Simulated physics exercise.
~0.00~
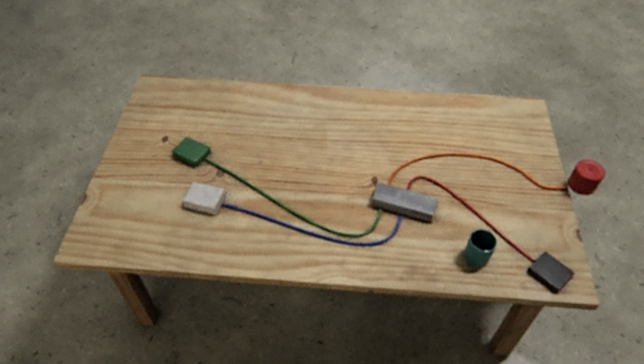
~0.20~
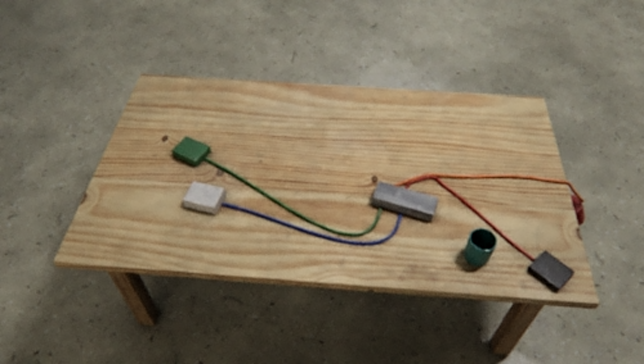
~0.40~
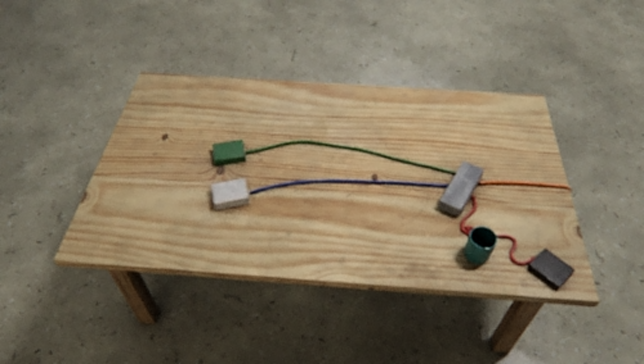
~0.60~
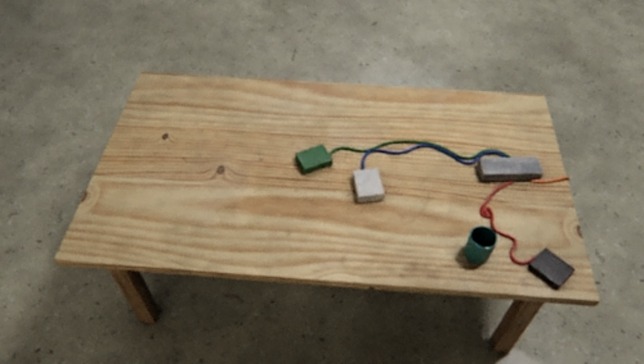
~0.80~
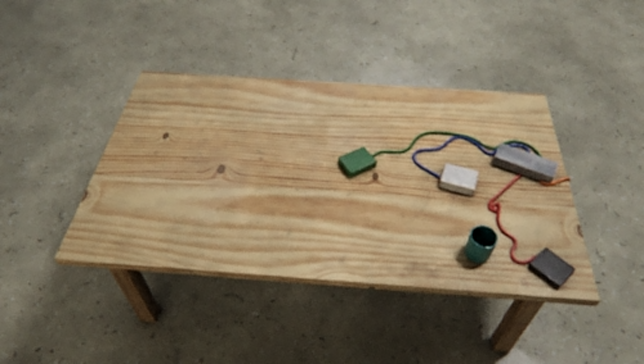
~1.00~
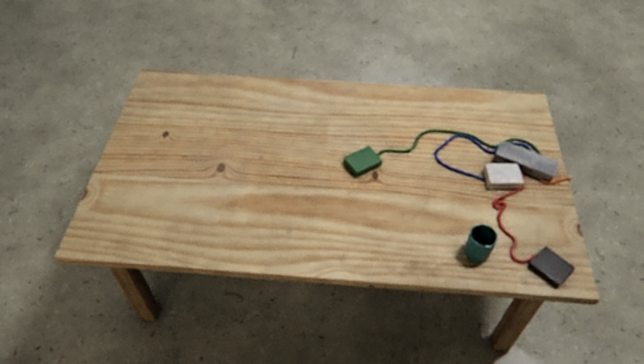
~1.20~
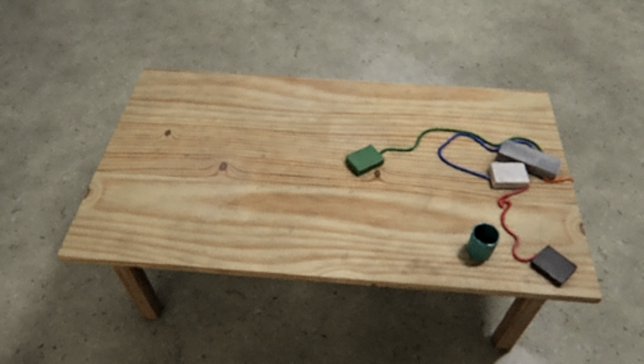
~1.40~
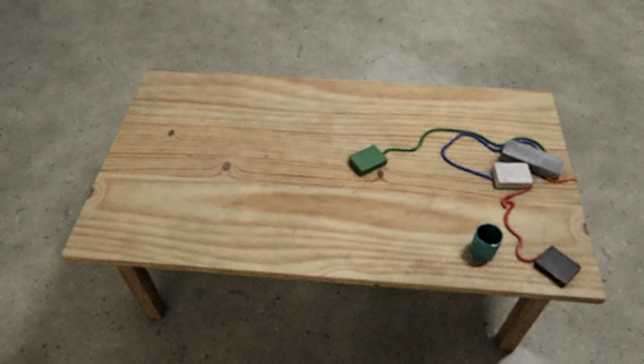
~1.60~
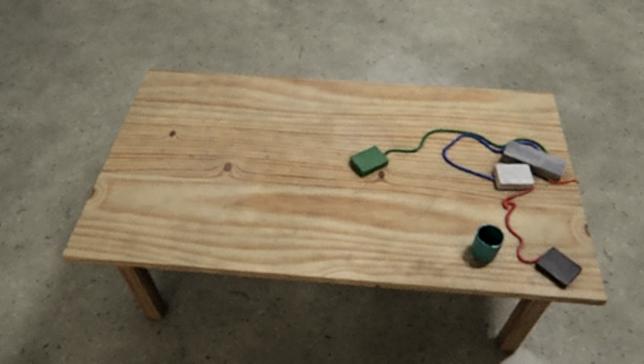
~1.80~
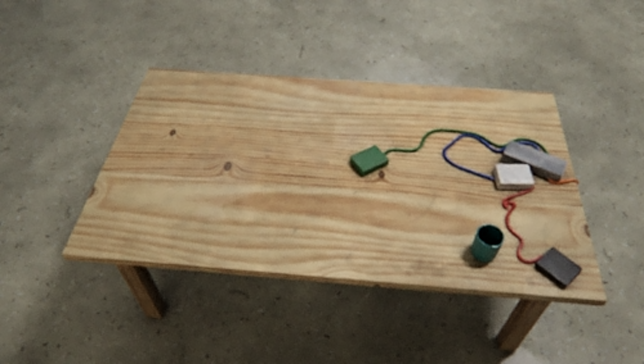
In the video, a red object at a wooden table's right edge drops out of sight, and its cable drags a grey strip, green block and white block rightward. They settle clustered toward the right, while the teal mug and black block stay put.
